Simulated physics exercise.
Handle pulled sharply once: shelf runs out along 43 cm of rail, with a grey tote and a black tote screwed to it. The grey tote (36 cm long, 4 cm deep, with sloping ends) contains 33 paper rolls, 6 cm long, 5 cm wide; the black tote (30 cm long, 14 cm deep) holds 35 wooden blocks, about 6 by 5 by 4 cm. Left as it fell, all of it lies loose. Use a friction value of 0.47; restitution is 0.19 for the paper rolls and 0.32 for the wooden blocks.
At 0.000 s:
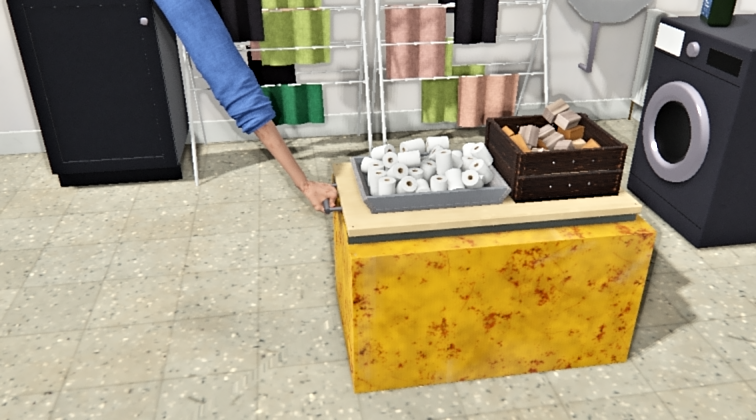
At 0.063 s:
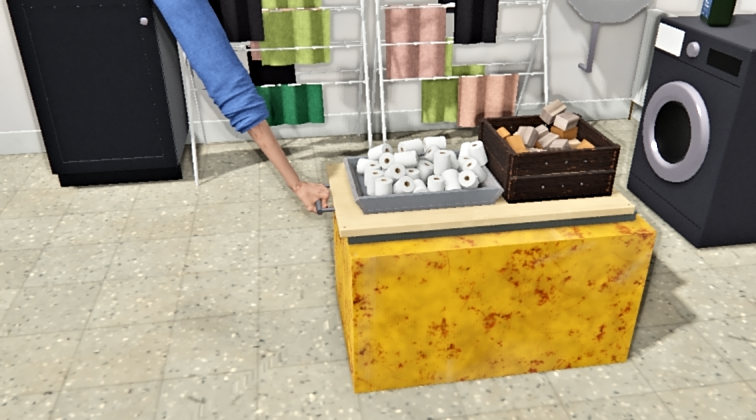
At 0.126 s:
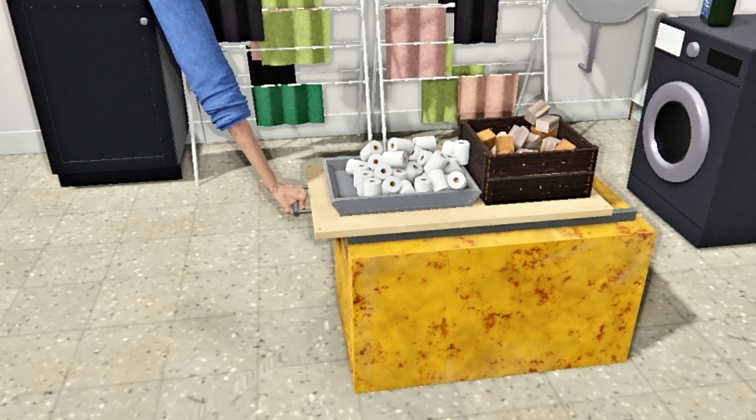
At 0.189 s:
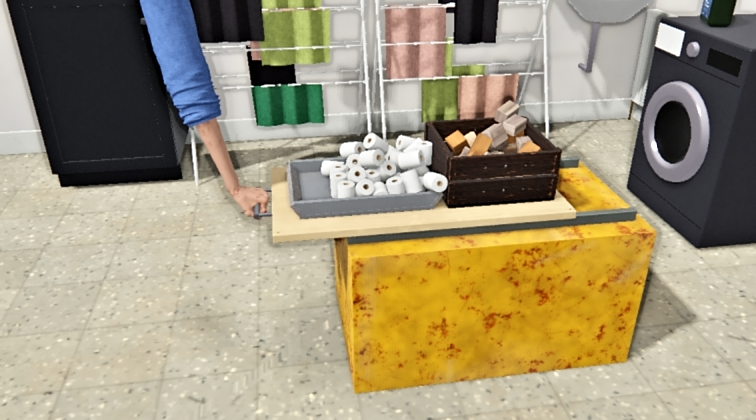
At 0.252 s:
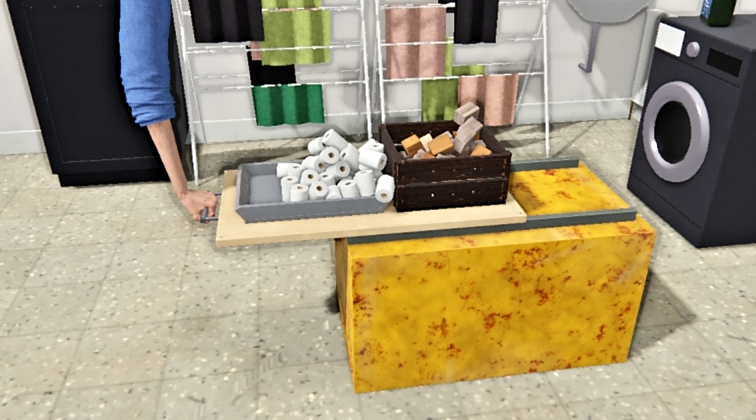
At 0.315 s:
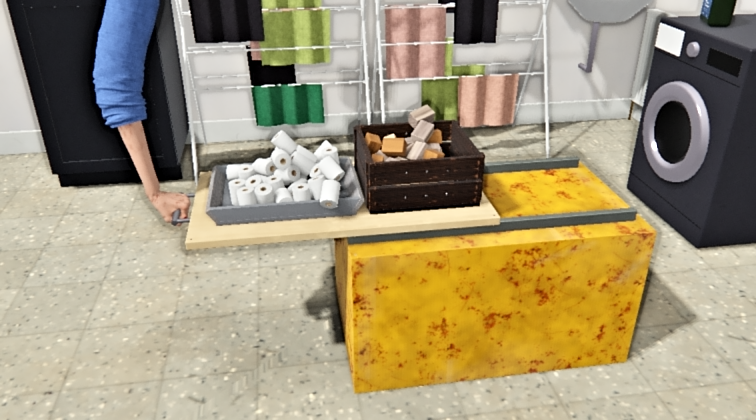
A pale wooden shelf on grey rails slides left across the top of a rust-spotted yellow cabinet in a laundry room, seen from a fixed, slightly raised view. It carries a grey tote of white paper rolls at left and a dark tote of wooden blocks at right, before drying racks and a washing machine. A blue-sleeved arm pulls the handle leftward, the rolls and blocks shifting and tumbling rightward in their totes.
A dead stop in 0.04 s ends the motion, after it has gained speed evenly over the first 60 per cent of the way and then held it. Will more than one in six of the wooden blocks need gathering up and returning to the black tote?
No.
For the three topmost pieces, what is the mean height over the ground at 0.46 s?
On average they sit about 78 cm high.
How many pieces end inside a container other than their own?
About 0.
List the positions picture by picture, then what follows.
In the first picture (each is followed by its nearest rim corner in this view), black tote, (525, 153); grey tote, (366, 197); drawn out 0 cm; none out.
The second picture shows black tote, (517, 154); grey tote, (358, 198); drawn out 2 cm.
The third picture shows black tote, (494, 155); grey tote, (334, 200); drawn out 9 cm; 1 out, the lowest roll at (424, 144).
The fourth picture shows black tote, (455, 158); grey tote, (293, 203); drawn out 20 cm; 1 out, the lowest roll at (408, 145).
The fifth picture shows black tote, (402, 161); grey tote, (238, 207); drawn out 35 cm; 1 out.
The sixth picture shows black tote, (374, 163); grey tote, (209, 209); drawn out 43 cm; 2 out.
After 0.46 s, grey tote 25 in, 8 out and black tote 35 in, 0 out.
After 0.68 s, grey tote 20 in, 13 out and black tote 34 in, 1 out.
When it is over (at 1.12 s), grey tote 19 in, 14 out and black tote 34 in, 1 out. Asked share, 1 of 35, 3 per cent.
